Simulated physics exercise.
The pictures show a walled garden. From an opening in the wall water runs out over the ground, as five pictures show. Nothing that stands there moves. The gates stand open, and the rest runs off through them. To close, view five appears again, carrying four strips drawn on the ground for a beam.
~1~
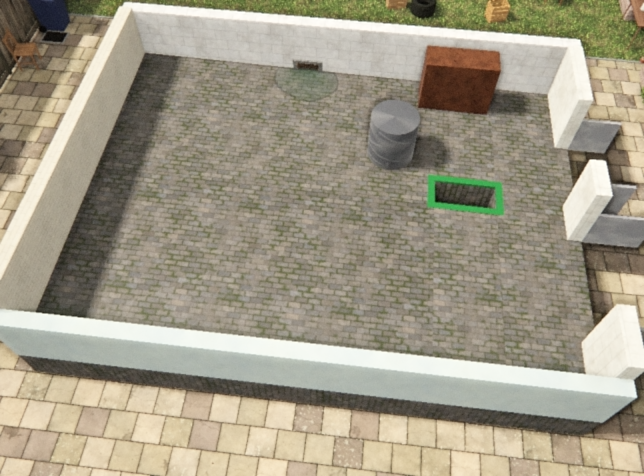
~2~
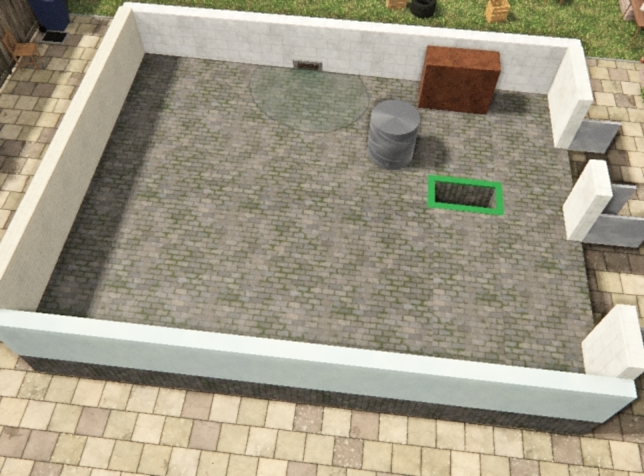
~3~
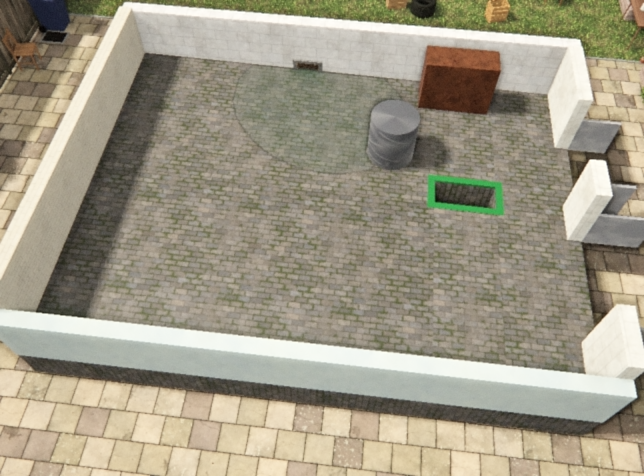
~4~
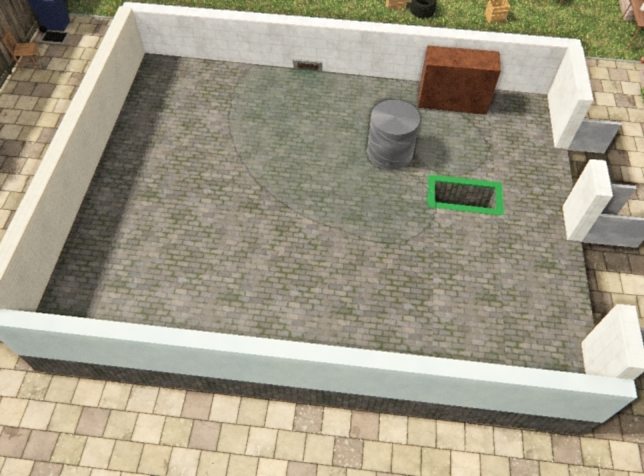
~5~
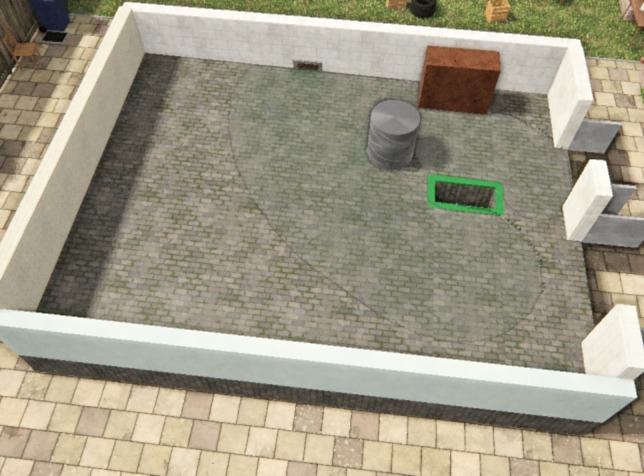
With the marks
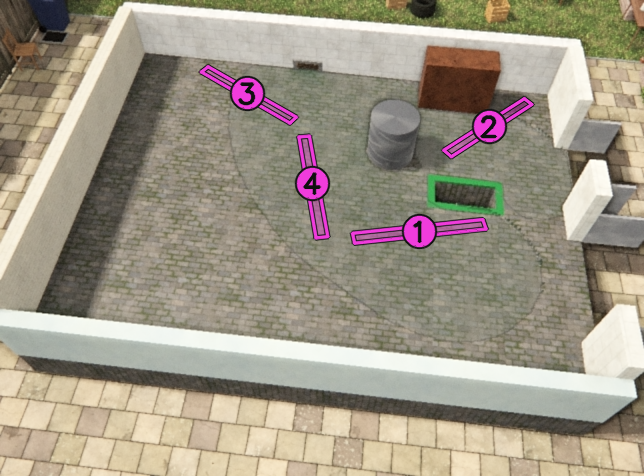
We see a walled, paved yard with a grey barrel, a rust-brown box and a green-edged gully as a faint wet patch spreads from the back wall, passing around the barrel toward the lower right and reaching the gully.
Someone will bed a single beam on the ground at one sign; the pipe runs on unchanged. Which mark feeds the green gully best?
I would pick position 1.
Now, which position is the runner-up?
The answer is 2.
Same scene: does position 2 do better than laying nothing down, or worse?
It is better.
On the marked copy, 1 from (353, 238) to (484, 224); 2 from (447, 153) to (528, 101); 3 from (204, 69) to (293, 120); 4 from (304, 136) to (321, 237).
With 1, about 54 % of the stream goes into the green gully, about 46 % out by the gates.
With 2, about 25 % of the stream goes into the green gully, about 75 % out by the gates.
With 3, about 13 % of the stream goes into the green gully, about 87 % out by the gates.
With 4, about 11 % of the stream goes into the green gully, about 89 % out by the gates.
